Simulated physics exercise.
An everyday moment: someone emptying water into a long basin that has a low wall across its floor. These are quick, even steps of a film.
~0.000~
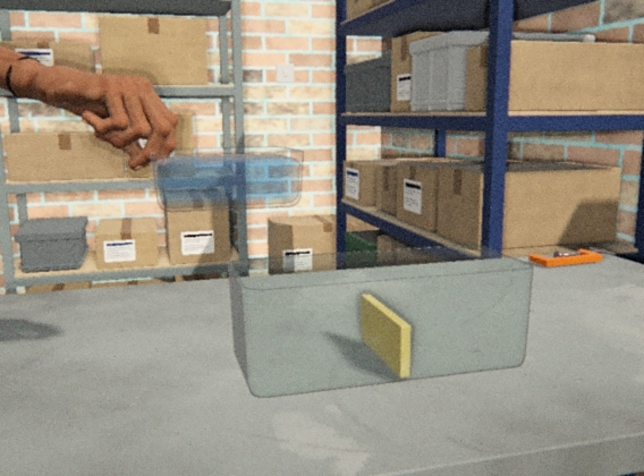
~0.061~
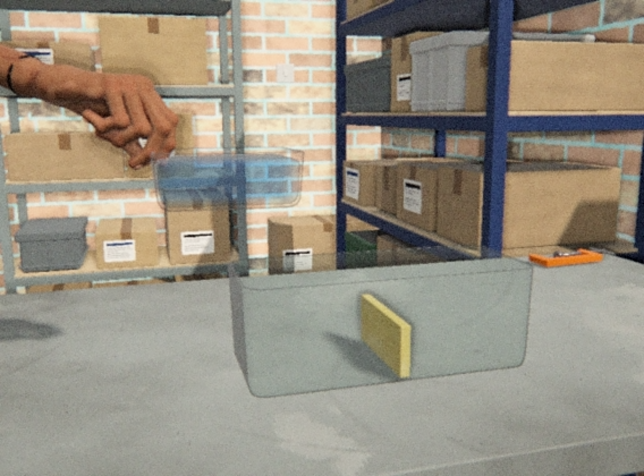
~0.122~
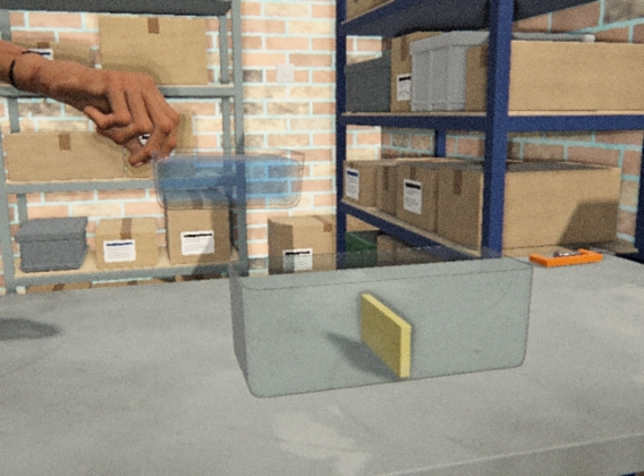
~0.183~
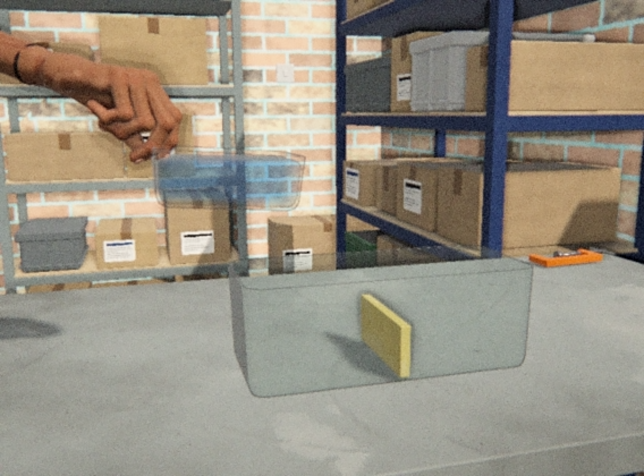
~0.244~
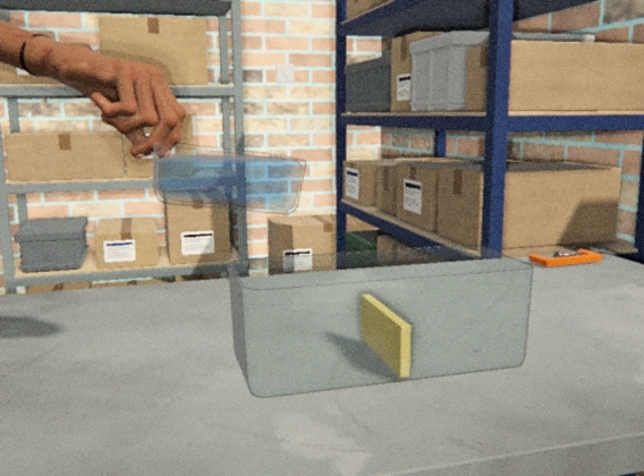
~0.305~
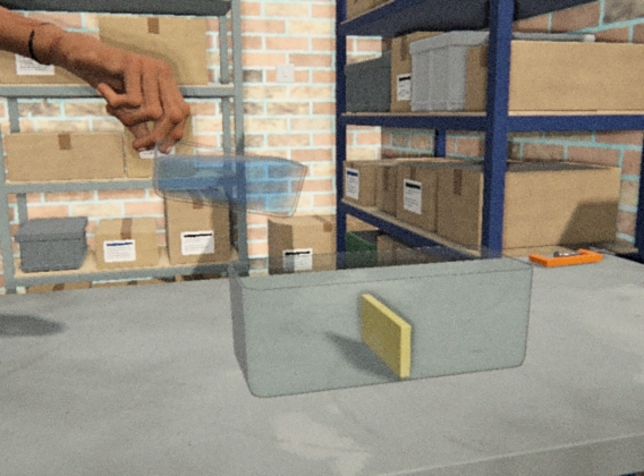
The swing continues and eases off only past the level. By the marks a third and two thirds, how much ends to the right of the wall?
The share right of the wall is not even a third.
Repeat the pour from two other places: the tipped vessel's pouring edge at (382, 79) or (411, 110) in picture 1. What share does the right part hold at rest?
First some 80, then 90 per cent.
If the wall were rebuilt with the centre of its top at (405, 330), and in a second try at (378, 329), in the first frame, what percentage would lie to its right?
Roughly 15 per cent, and 10 per cent.
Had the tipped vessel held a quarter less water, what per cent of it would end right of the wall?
Roughly 0 in a hundred.
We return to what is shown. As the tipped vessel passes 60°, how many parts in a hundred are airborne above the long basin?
Near 35 %.
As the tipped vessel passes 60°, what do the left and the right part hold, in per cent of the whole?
The left part 35 per cent, the right part 0.
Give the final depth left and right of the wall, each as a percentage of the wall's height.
The left part 50 per cent, the right part 0.
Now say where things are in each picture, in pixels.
It leans 0°; its right rim is at (294, 151); the water meets the walls at (154, 161) and (291, 158); the long basin's rim runs from (236, 276) to (505, 257); the wall's top is at (384, 311), in the first frame.
It leans 0°; its right rim is at (294, 152); the water meets the walls at (155, 161) and (291, 158), in the second frame.
It leans 2°; its right rim is at (294, 153); the water meets the walls at (156, 160) and (291, 159), in the third frame.
It leans 4°; its right rim is at (295, 156); the water meets the walls at (156, 159) and (292, 159), in the fourth frame.
It leans 8°; its right rim is at (296, 160); the water meets the walls at (157, 159) and (293, 160), in the fifth frame.
It leans 12°; its right rim is at (297, 165); the water meets the walls at (157, 159) and (296, 161); 1 per cent is over the edge, in the sixth frame.
By 0.77 s the tilt is 60° and 31 per cent is still to pour, 35 is left of the wall and 0 right of it.
By 1.11 s the tilt is 91° and 6 per cent is still to pour, 86 is left of the wall and 1 right of it.
By 1.47 s the tilt is 99° and 0 per cent is still to pour, 93 is left of the wall and 2 right of it.
By 1.86 s the tilt is 99° and 0 per cent is still to pour, 94 is left of the wall and 2 right of it.
At rest 94 per cent lies left of the wall, 2 right of it and 4 outside.
